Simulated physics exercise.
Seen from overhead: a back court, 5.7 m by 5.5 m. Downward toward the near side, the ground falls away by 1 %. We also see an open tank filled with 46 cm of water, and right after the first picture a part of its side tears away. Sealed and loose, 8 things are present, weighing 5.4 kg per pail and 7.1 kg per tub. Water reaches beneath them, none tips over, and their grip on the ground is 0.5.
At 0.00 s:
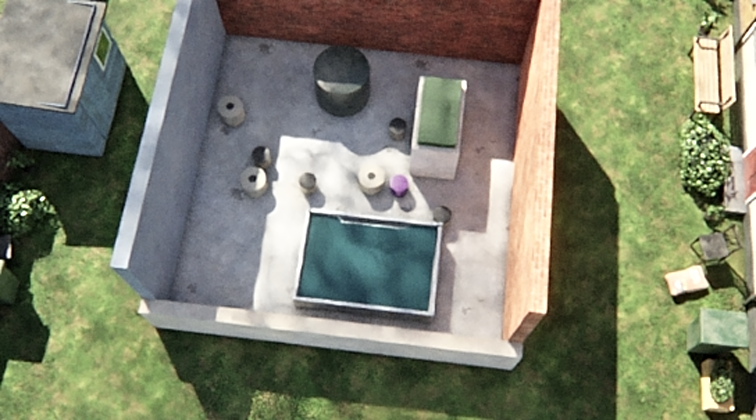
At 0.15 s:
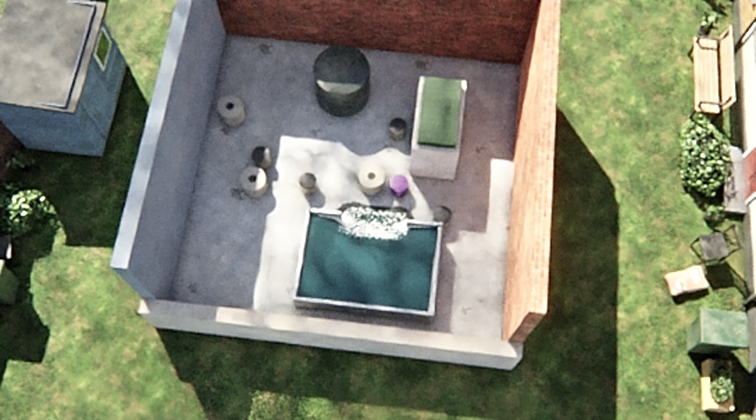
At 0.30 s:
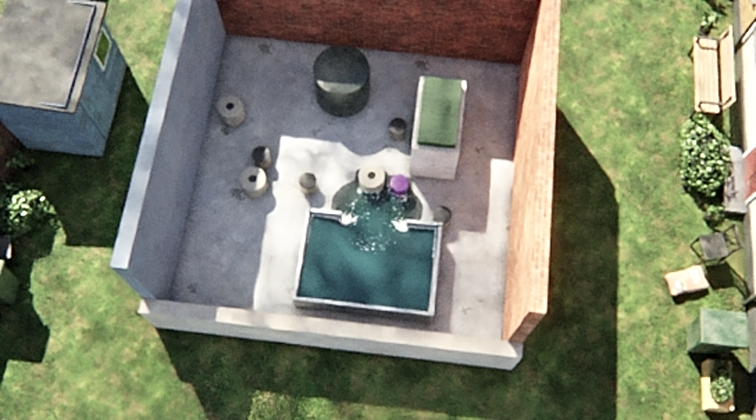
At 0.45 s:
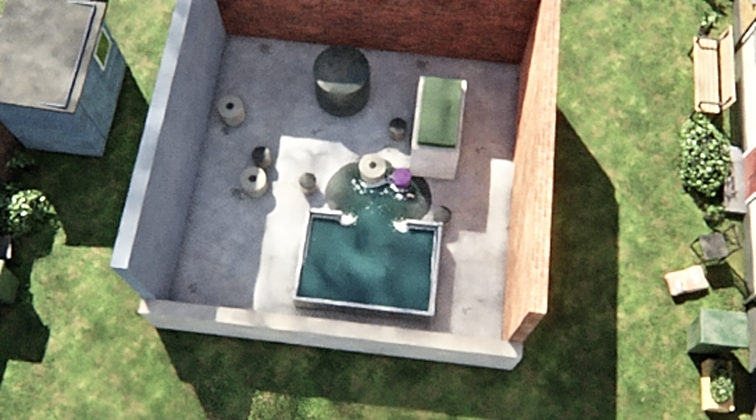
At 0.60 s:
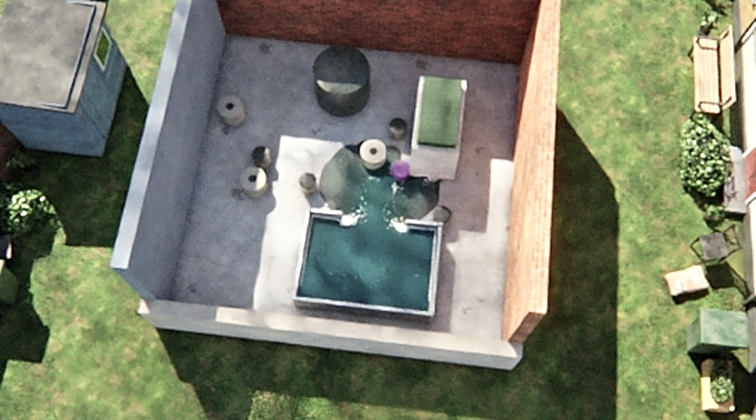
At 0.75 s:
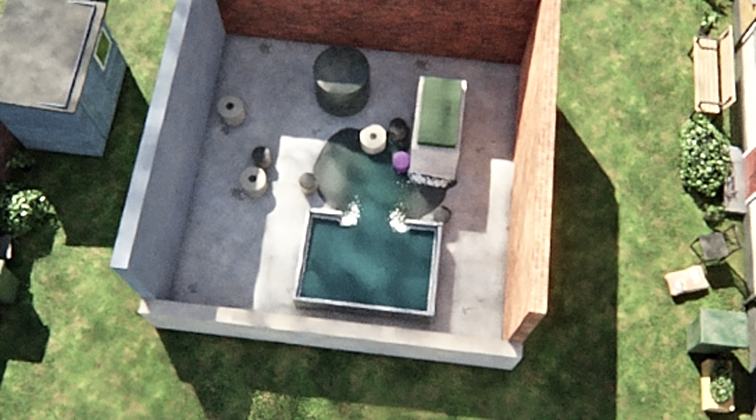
Water bursting from the far side of an open tank in a walled court, spreading and pushing a purple pail and pale round object away.
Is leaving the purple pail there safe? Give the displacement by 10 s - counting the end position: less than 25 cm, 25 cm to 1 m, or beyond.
It budges a great deal.
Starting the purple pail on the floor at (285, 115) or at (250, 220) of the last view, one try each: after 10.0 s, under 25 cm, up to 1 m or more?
At the first spot it winds up far off; at the second it keeps its position.
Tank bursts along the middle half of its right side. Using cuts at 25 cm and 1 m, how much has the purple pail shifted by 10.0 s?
I'd say the purple pail scarcely moves.
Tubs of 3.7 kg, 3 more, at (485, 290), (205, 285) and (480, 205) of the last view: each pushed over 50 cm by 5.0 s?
In the order listed: Across the line; behind the line; across the line.
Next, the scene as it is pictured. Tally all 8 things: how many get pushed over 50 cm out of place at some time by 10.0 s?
I count 4 of them.
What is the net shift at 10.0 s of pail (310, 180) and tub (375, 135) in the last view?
Lab note - net shifts in turn: 0 cm; 250 cm.
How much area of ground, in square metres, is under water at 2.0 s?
Somewhere about 14 m2, give or take.
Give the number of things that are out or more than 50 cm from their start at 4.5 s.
Count: 4.
After 2.0 s the purple pail is near (408, 66), 2.3 m from its start, afloat; 3 afloat.
After 4.5 s the purple pail is near (460, 92), 2.1 m from its start, aground; 1 afloat.
After 7.0 s the purple pail is near (460, 92), 2.1 m from its start, aground; 1 afloat.
After 10.0 s the purple pail is near (460, 92), 2.1 m from its start, aground; 1 afloat.
